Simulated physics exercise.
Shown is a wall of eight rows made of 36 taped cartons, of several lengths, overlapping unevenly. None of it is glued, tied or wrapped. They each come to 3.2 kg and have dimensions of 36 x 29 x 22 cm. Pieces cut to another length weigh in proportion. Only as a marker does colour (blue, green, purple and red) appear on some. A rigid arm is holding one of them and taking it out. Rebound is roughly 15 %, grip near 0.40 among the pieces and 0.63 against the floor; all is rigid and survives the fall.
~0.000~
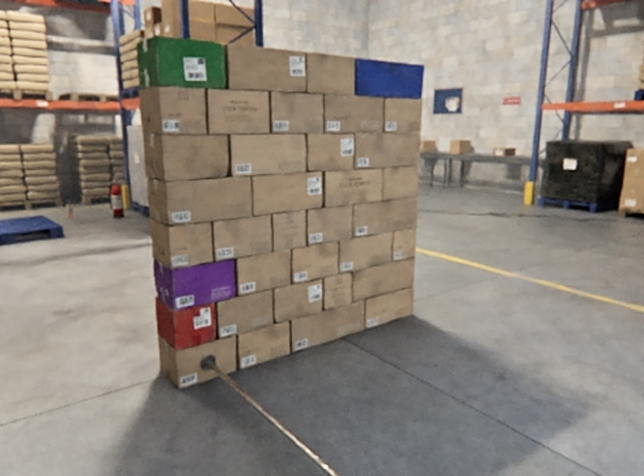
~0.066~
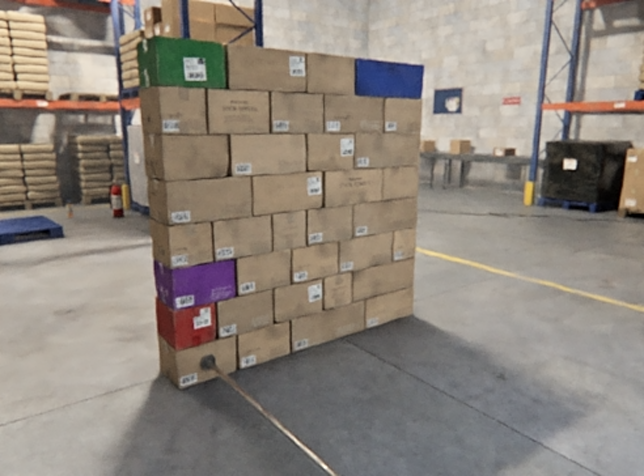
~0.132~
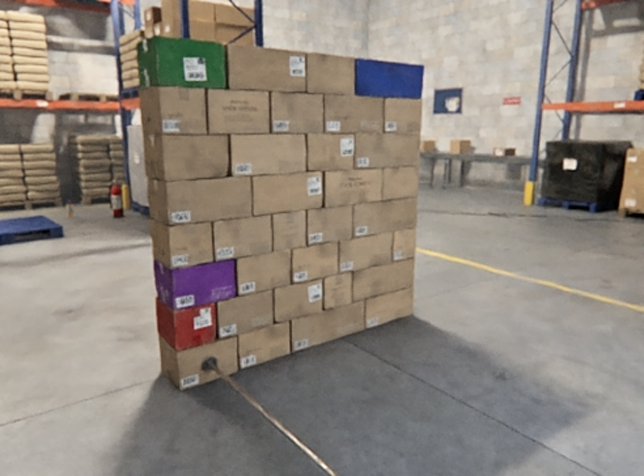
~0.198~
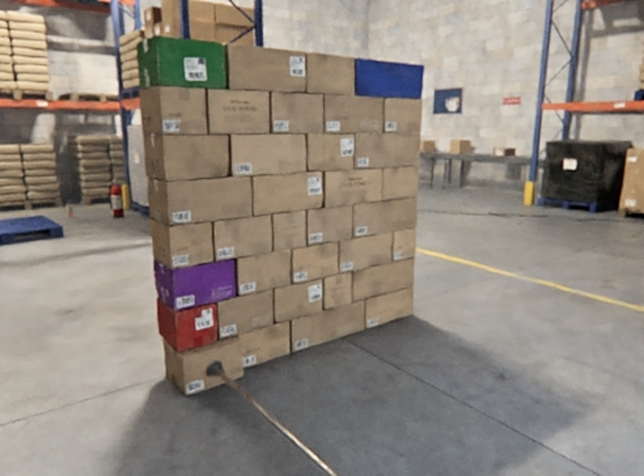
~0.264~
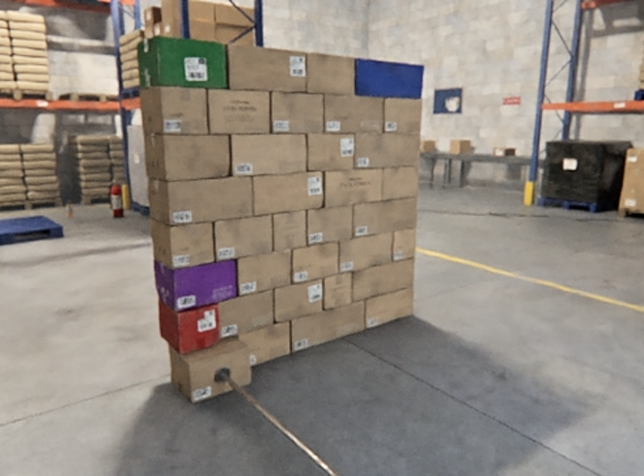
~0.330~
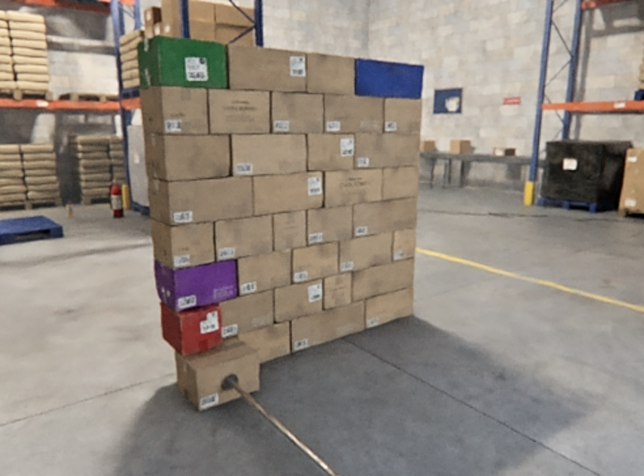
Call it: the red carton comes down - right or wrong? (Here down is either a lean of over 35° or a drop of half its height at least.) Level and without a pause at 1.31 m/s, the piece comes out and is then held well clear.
Right, it comes down.
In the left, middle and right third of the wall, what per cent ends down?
Left third 10 per cent, middle 0 per cent, right 0 per cent.
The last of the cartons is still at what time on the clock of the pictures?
Near 1.0 s.
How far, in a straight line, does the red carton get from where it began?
Some 35 centimetres.
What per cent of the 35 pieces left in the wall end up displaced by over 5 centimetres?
Share: 5 in a hundred.
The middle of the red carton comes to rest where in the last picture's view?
About (207, 376).
By 0.42 s, none of the 35 other cartons down, 1 disturbed; red carton tilted 12°.
By 0.60 s, 1 of the 35 other cartons down; red carton tilted 31°, 15 cm lower.
When it is over (1.1 s), 1 of the 35 other cartons down; red carton 22 cm lower; green carton unmoved; purple carton unmoved. In pixels of the last frame, middles, red carton near (207, 376), green carton near (182, 66).
